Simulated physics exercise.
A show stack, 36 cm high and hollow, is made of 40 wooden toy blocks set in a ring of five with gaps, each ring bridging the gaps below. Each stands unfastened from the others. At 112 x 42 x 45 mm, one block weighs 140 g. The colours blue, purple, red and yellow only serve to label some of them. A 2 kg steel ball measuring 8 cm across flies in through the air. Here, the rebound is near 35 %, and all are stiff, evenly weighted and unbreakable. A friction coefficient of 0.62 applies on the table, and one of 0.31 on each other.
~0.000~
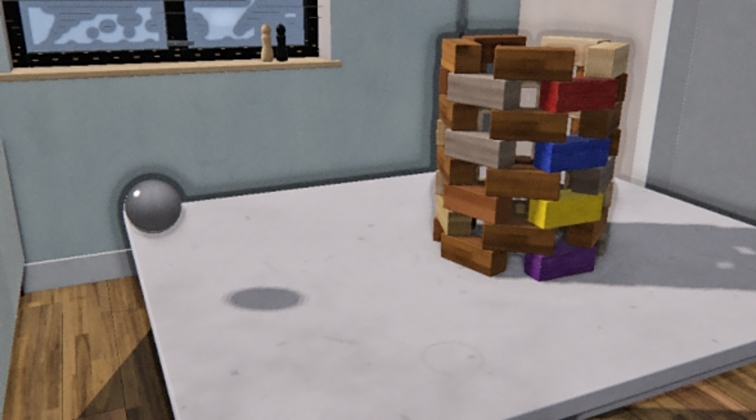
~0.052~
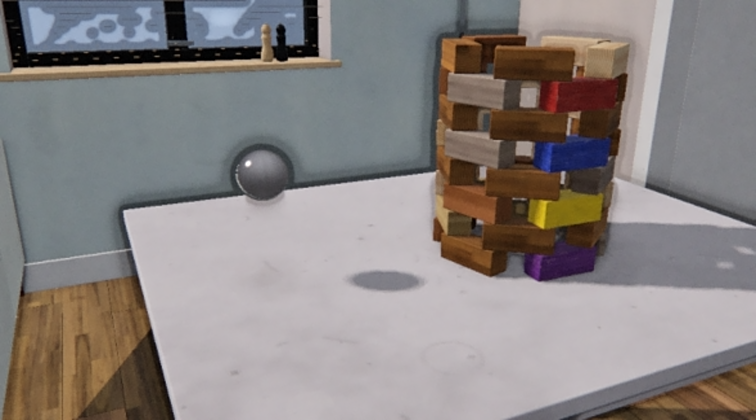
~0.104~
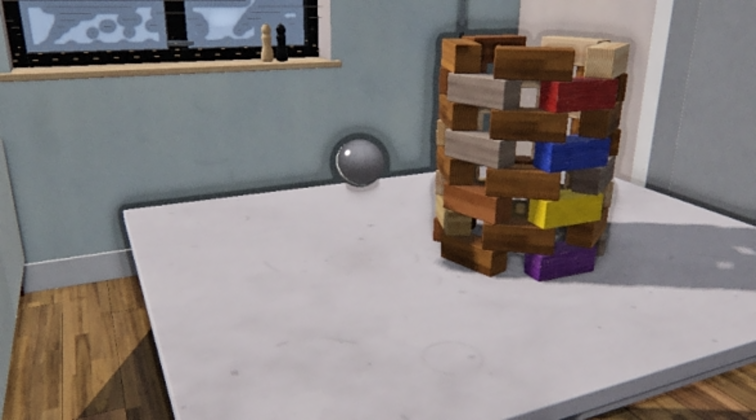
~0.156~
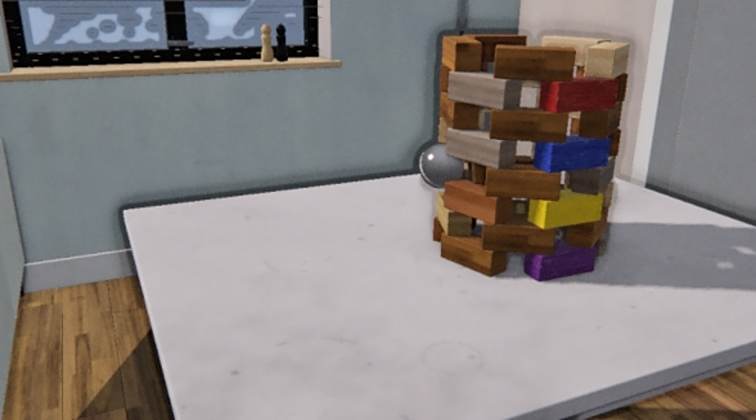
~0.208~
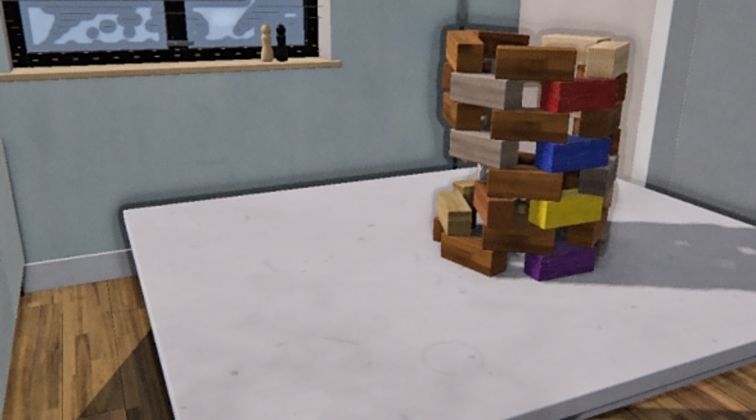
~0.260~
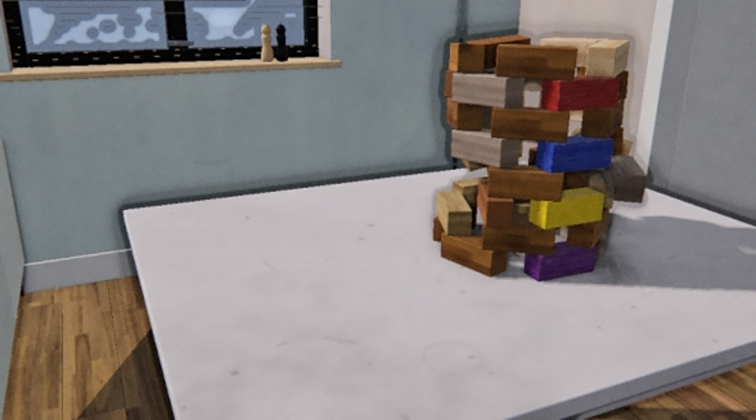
In a room, a grey ball flies right into a block tower, knocking some blocks loose.
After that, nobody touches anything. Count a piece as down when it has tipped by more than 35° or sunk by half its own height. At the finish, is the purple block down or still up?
It is still up.
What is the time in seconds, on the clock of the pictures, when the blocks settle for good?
Somewhere near 1.5 seconds.
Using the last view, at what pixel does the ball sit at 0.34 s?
I'd put it somewhere around (596, 174).
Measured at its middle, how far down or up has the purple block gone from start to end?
Its middle finishes around 0 cm lower.
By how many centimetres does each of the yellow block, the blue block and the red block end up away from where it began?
Start to finish, close to yellow 2, blue 20, red 34 centimetres.
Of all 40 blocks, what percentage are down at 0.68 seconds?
At that instant, 70 percent.
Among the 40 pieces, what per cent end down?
Share: Approx. 80 %.
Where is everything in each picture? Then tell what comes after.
In the first frame (places mark the middle of the side facing us), ball (154, 206) 47 cm from contact, 3.2 m/s; purple block (569, 265); blue block (581, 156); yellow block (574, 211); nothing disturbed.
The second frame shows ball (262, 175) 30 cm from contact, 3.1 m/s; purple block (569, 265).
The third frame shows ball (360, 163) 14 cm from contact, 3.1 m/s; purple block (569, 265).
The fourth frame shows ball (442, 167) after contact, 2.6 m/s; purple block (569, 265); 3 disturbed, none down.
The fifth frame shows ball after contact, 2.6 m/s; purple block (569, 265); steepest lean 25°, the block at (563, 179); 15 disturbed, none down.
The sixth frame shows ball after contact, 1.5 m/s; purple block (568, 265); red block (590, 95); blue block (584, 157) shifted 5 mm; steepest lean 36°, the block at (569, 184); 2 of the 40 blocks down, 27 disturbed in all.
After 0.34 s, ball still moving; 14 of the 40 blocks down; purple block unmoved; red block leaning 12°.
After 0.48 s, ball still moving; 27 of the 40 blocks down; purple block unmoved; red block leaning 52°, 23 mm lower.
After 0.68 s, ball still moving; 29 of the 40 blocks down; purple block unmoved; red block on its side.
After 1.04 s, ball still moving; 31 of the 40 blocks down; purple block unmoved; blue block on its side.
At rest (1.9 s), ball rolling away; 31 of the 40 blocks down; purple block unmoved; blue block on its side; red block 27 cm lower. As the last picture would show them, middles, purple block near (560, 260), blue block near (590, 280).
